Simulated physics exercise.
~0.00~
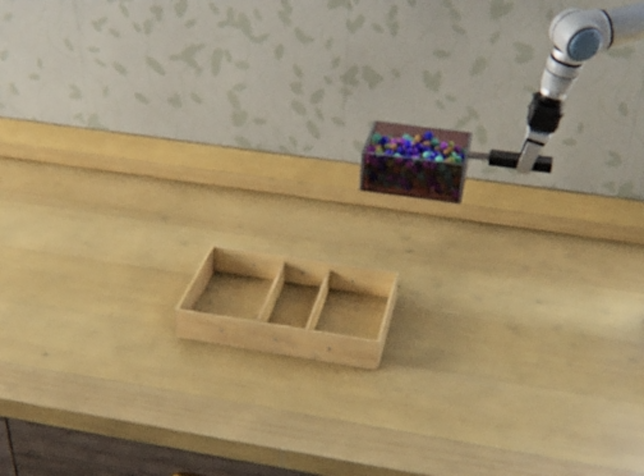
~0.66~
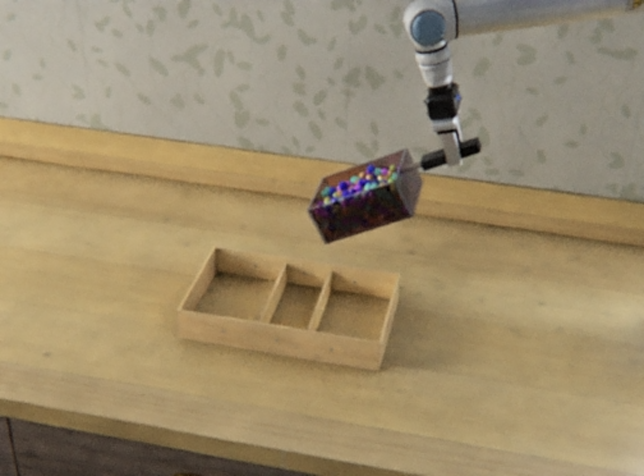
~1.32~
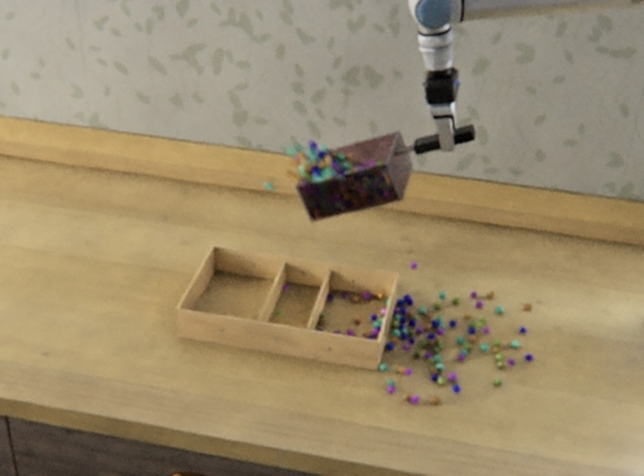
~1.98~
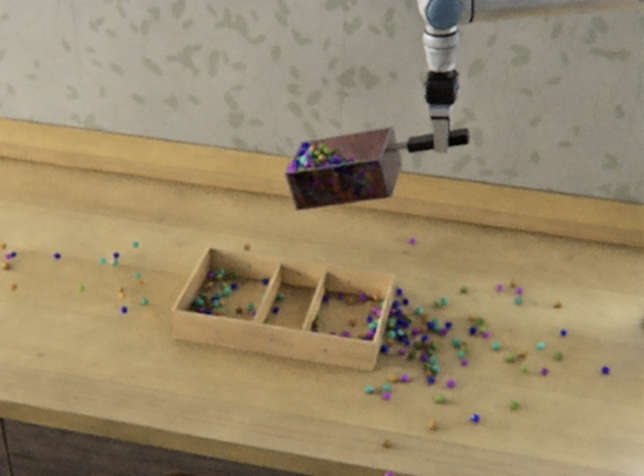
A robot arm holds a clear, reddish box of small multicoloured sweets above a pale wooden counter, seen from above at an angle, with a patterned wall behind. Below sits an open wooden tray split into three parts. The arm swings the box left and down, tipping it toward the tray. Sweets spill into the tray's right part and across the counter beside it. As the box levels somewhat, more fly from its left end. Finally, some lie in the left part, very few in the middle, others scattered on both sides, and many remain in the box.
